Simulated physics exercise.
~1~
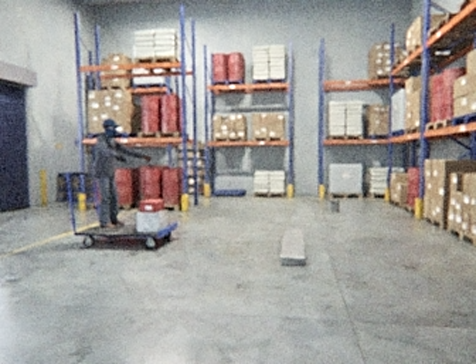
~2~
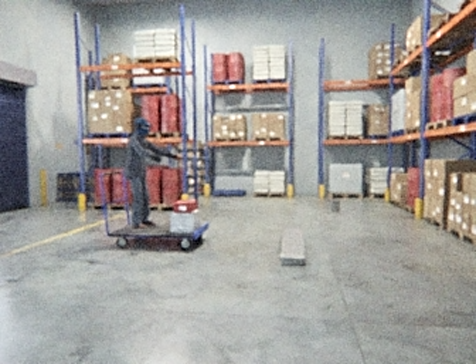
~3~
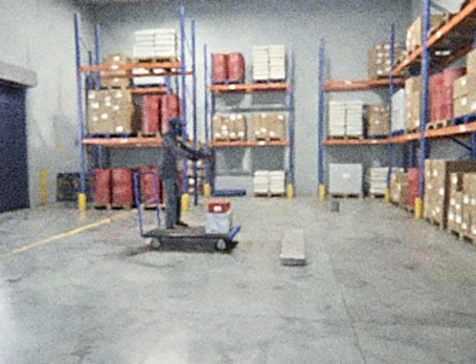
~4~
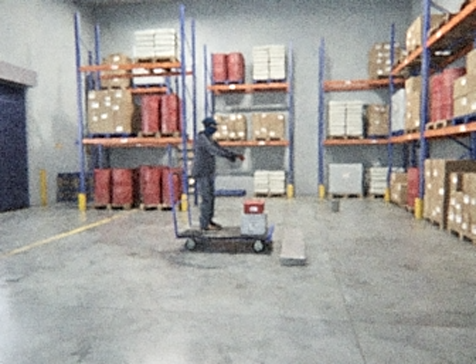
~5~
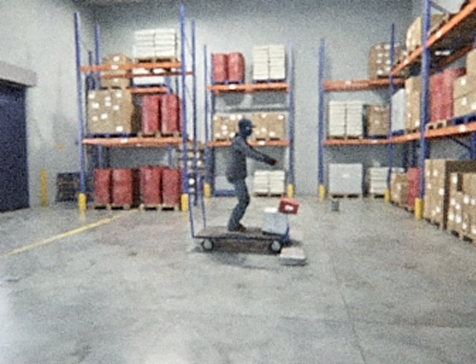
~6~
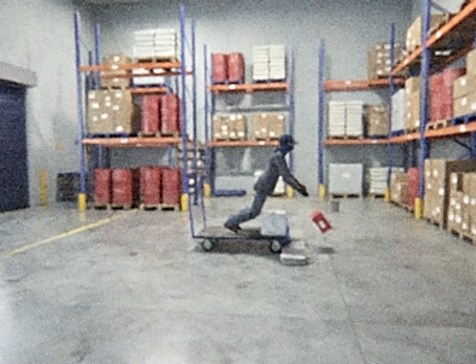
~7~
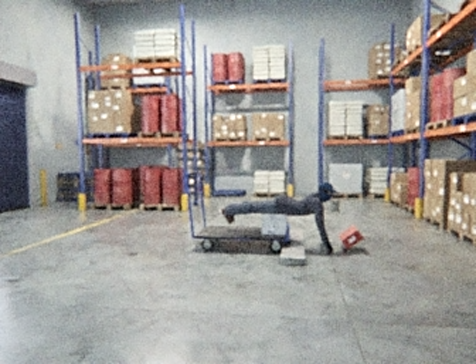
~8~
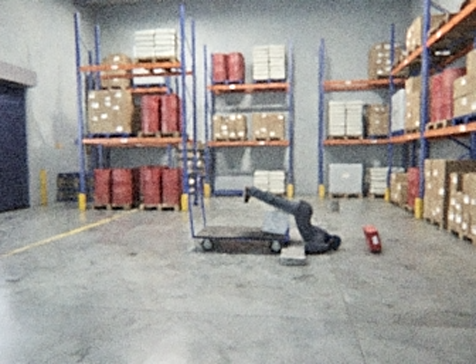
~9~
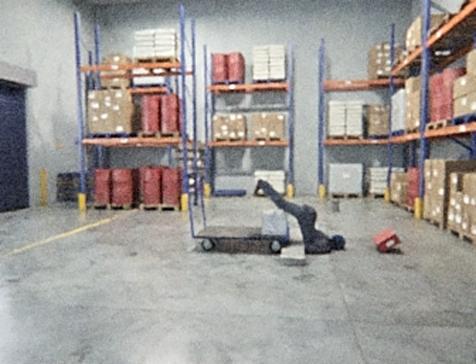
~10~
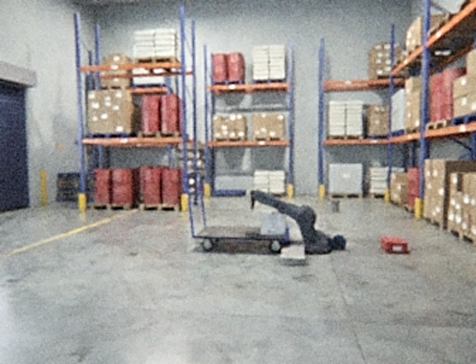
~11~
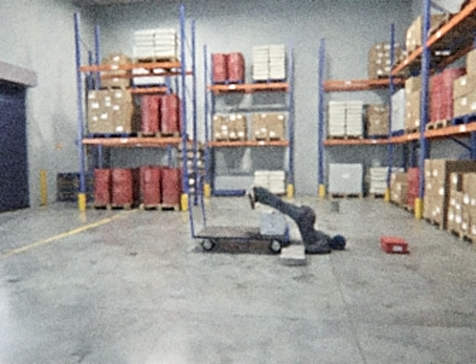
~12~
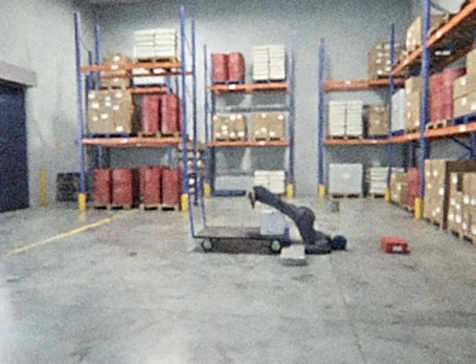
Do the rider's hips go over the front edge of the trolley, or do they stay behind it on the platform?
The rider's hips go over the front edge, as the rider pitches forward when the trolley stops at the kerb.
To begin with, a person in dark clothing stands on a flat trolley with arms stretched forward, behind a white parcel topped by a red tote, in a warehouse lined with loaded racks. The trolley rolls right across the floor towards a low kerb. It stops there, and the tote tips and slides off the parcel as the rider leans forward. The tote tumbles to the floor while the rider pitches over the front, arms reaching down. The rider ends folded head-down beyond the kerb, legs trailing back over the parcel, which remains at the trolley's front, with the tote lying farther right.
